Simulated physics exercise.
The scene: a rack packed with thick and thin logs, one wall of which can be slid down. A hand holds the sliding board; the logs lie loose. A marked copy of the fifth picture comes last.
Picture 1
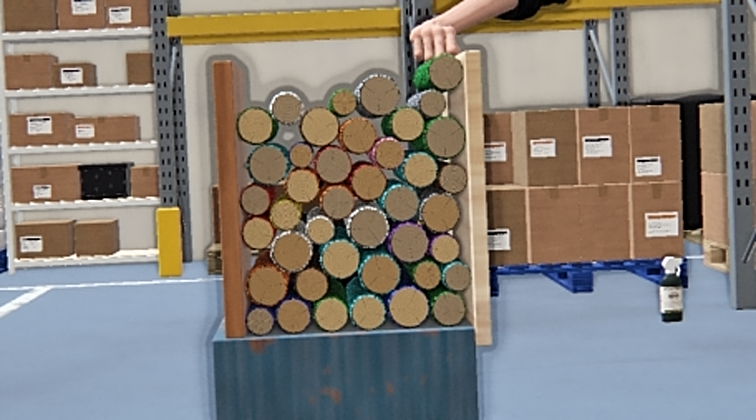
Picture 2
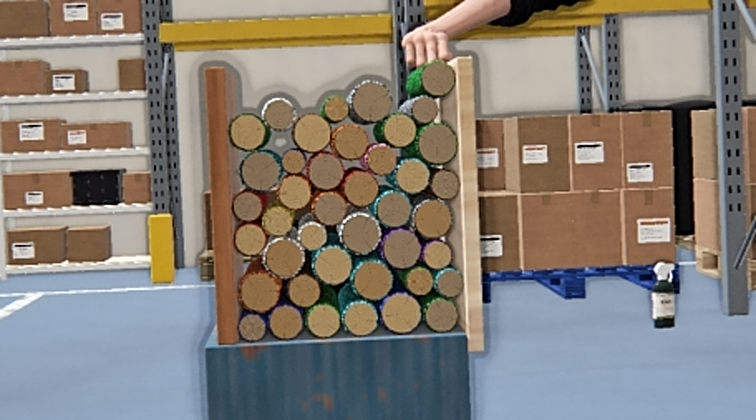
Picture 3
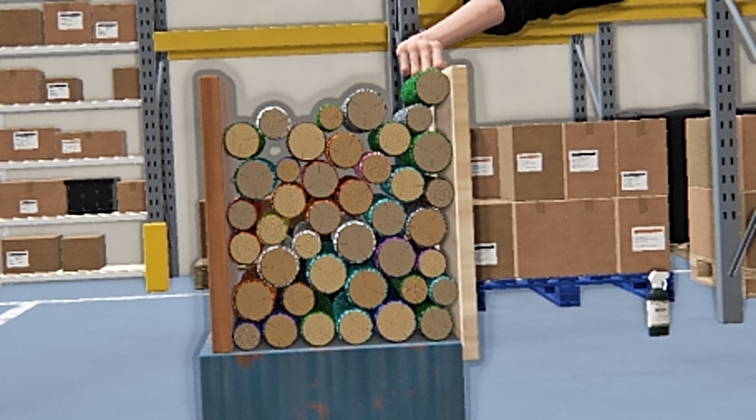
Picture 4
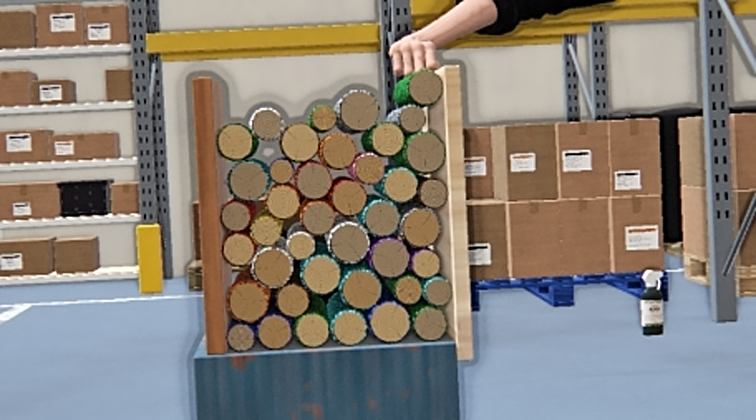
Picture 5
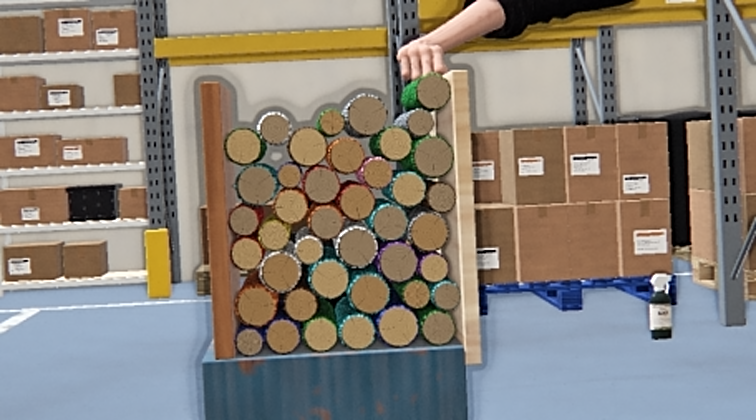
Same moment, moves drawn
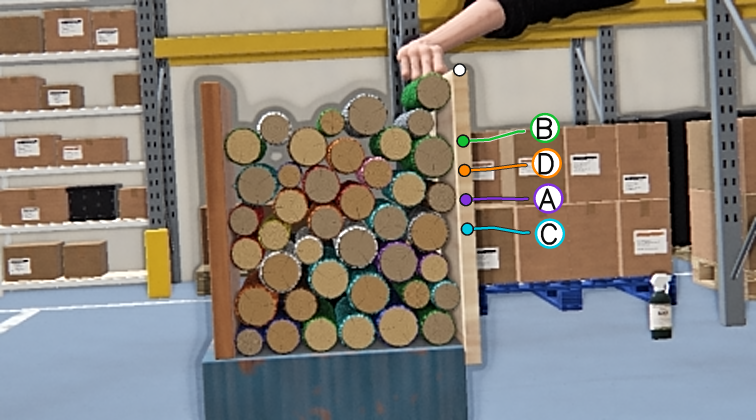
Stacked logs resting between two upright boards in a warehouse as a hand grips the right board, the view drifting slightly.
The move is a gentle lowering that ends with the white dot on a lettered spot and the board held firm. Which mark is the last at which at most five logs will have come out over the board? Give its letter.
No lower than A.
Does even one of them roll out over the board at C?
Yes, at C.
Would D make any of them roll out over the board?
Yes.
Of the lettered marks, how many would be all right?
The number is three.
On the marked copy, A at (466, 199); B at (463, 141); C at (467, 229); D at (464, 170); the white dot at (460, 70).
With A. Early on, top of the board (453, 129).
Further on, top of the board (457, 196).
At the end, top of the board (457, 200), five out over the board.
As for the rest, B none out over the board; C more than five out over the board; D one out over the board.
